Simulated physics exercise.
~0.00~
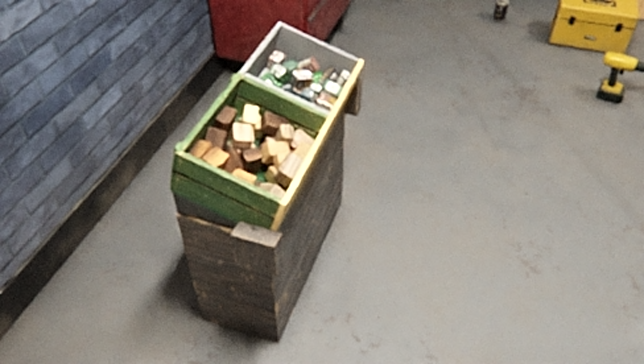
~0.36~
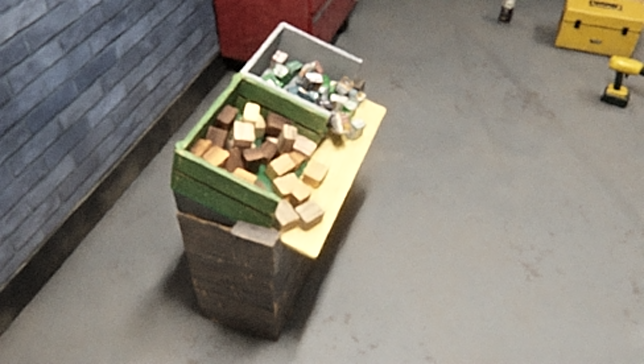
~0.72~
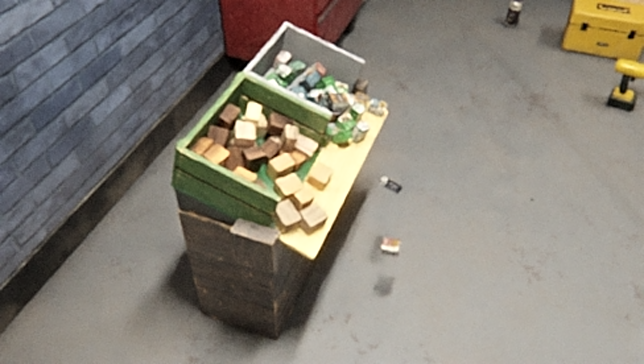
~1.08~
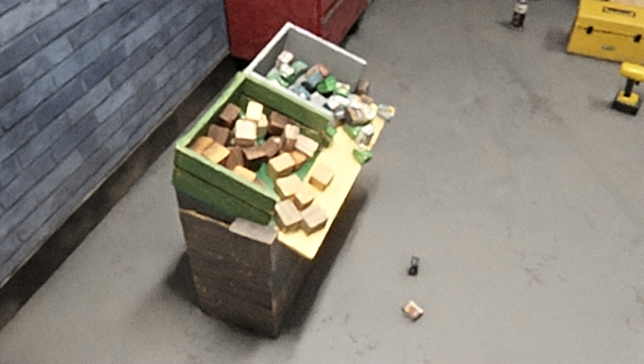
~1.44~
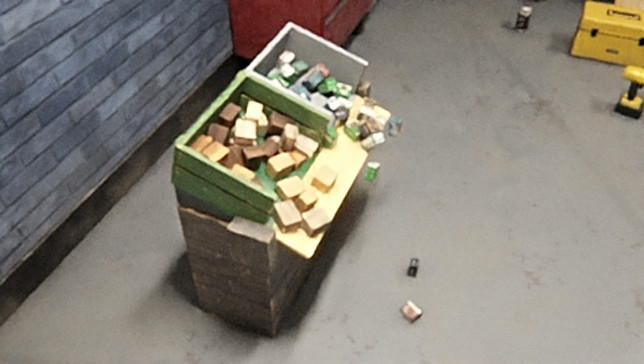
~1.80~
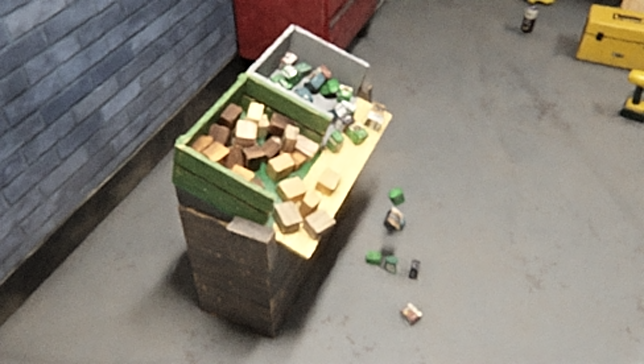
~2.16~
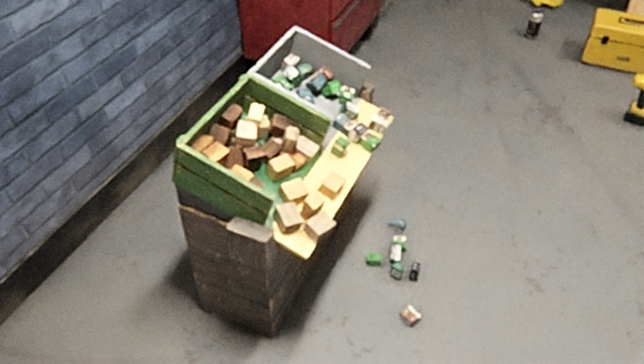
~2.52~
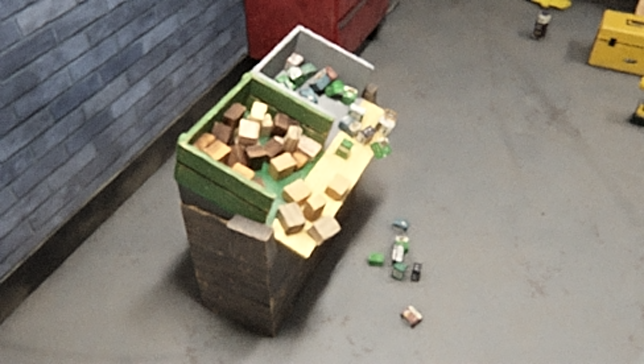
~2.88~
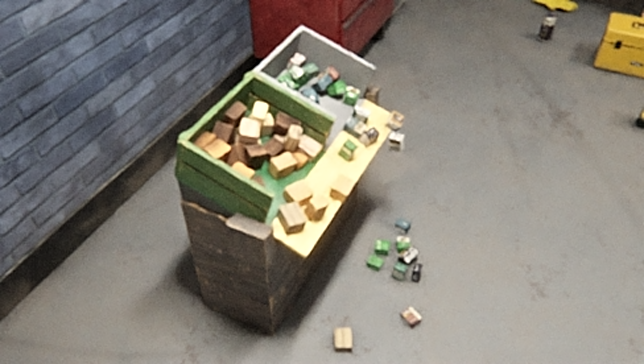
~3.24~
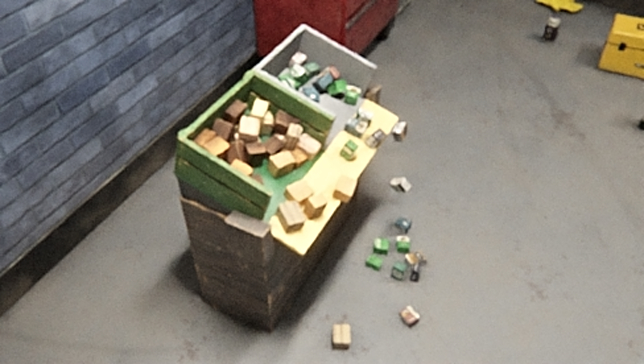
On a grey floor beside a brick wall, a yellow flap drops open on a green bin of wooden blocks and a grey bin of small cartons; pieces slide onto it, several cartons and then one block fall, and most stay in the bins or on the flap.
